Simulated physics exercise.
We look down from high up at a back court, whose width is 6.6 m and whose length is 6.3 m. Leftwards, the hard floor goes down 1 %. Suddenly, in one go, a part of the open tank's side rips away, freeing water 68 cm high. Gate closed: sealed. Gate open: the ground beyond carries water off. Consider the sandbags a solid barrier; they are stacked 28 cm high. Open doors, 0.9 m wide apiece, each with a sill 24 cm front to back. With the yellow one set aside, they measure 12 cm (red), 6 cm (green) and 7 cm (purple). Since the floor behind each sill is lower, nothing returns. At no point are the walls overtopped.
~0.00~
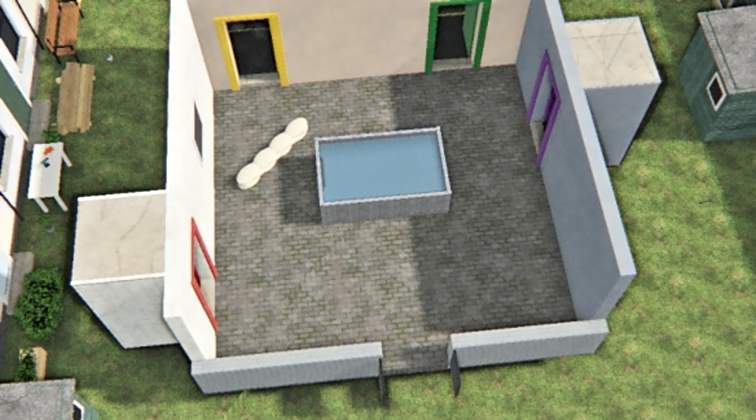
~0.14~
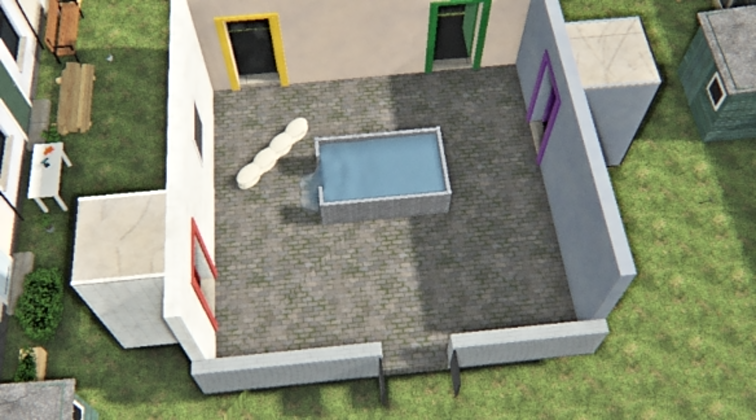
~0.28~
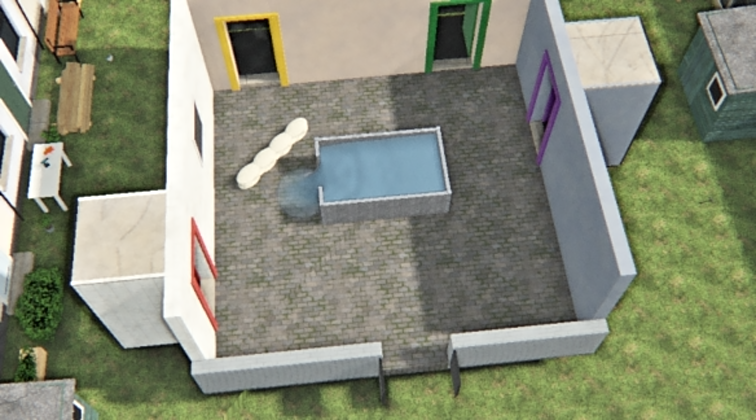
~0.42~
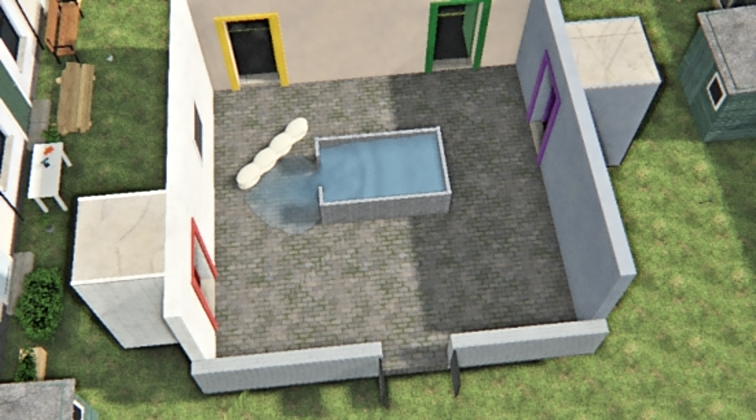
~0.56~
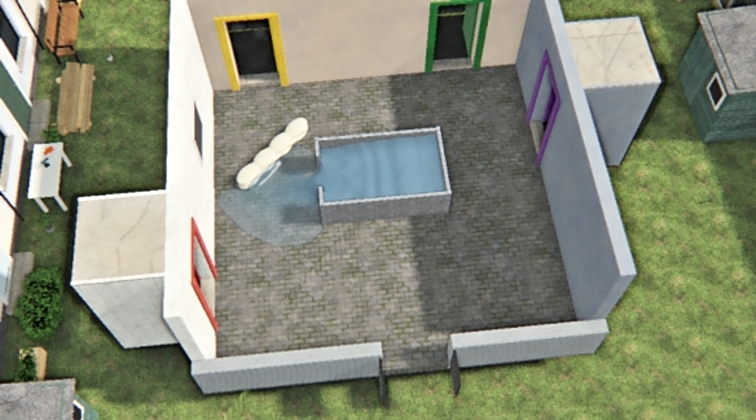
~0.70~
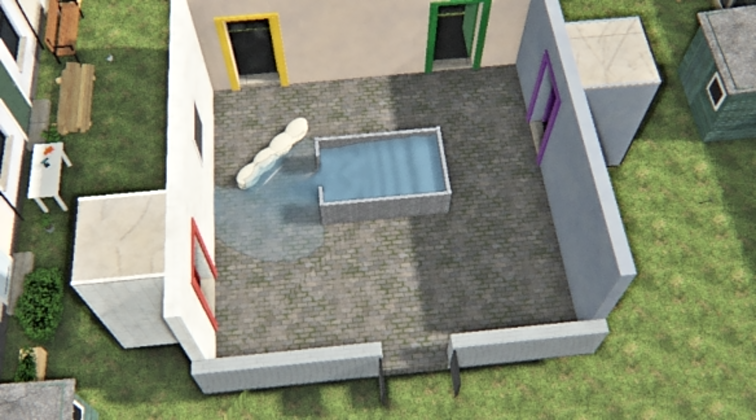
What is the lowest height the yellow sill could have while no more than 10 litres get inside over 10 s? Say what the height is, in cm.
7.5 cm.
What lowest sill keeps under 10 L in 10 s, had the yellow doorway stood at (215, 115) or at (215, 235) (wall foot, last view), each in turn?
Around 7.0 and 32 cm respectively.
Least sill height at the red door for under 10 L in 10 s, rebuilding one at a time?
Roughly 10.5 cm at the red door.
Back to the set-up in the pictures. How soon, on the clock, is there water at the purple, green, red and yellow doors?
Purple 7.0 seconds, green 4.0 seconds, red 1.3 seconds, yellow 2.6 seconds.
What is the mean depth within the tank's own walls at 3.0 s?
36 cm, roughly.
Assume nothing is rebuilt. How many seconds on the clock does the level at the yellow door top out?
Peak time: Around 3.6 s.
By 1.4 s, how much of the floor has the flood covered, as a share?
Some 15 per cent is wet.
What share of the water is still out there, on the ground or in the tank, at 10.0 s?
What remains is some 98 per cent of the water.
After 1.4 s water covers 15 % of the floor, deepest (38 cm) near (314, 189); it has not reached the yellow door.
After 3.0 s water covers 35 % of the floor, deepest (31 cm) near (237, 372); 8 cm at the yellow door, 0 litres in over its 14 cm sill.
After 10.0 s water covers 95 % of the floor, deepest (11 cm) near (216, 374); 5 cm at the yellow door, 0 litres in over its 14 cm sill.
At the yellow door as built, the water arrived by 2.7 s and peaked near 10 cm at 3.6 s.
With a sill of 6.5 cm, 16 litres would have come in within the 10 s; with 9 cm, 3 litres. So under 10 litres takes about 7.5 cm.
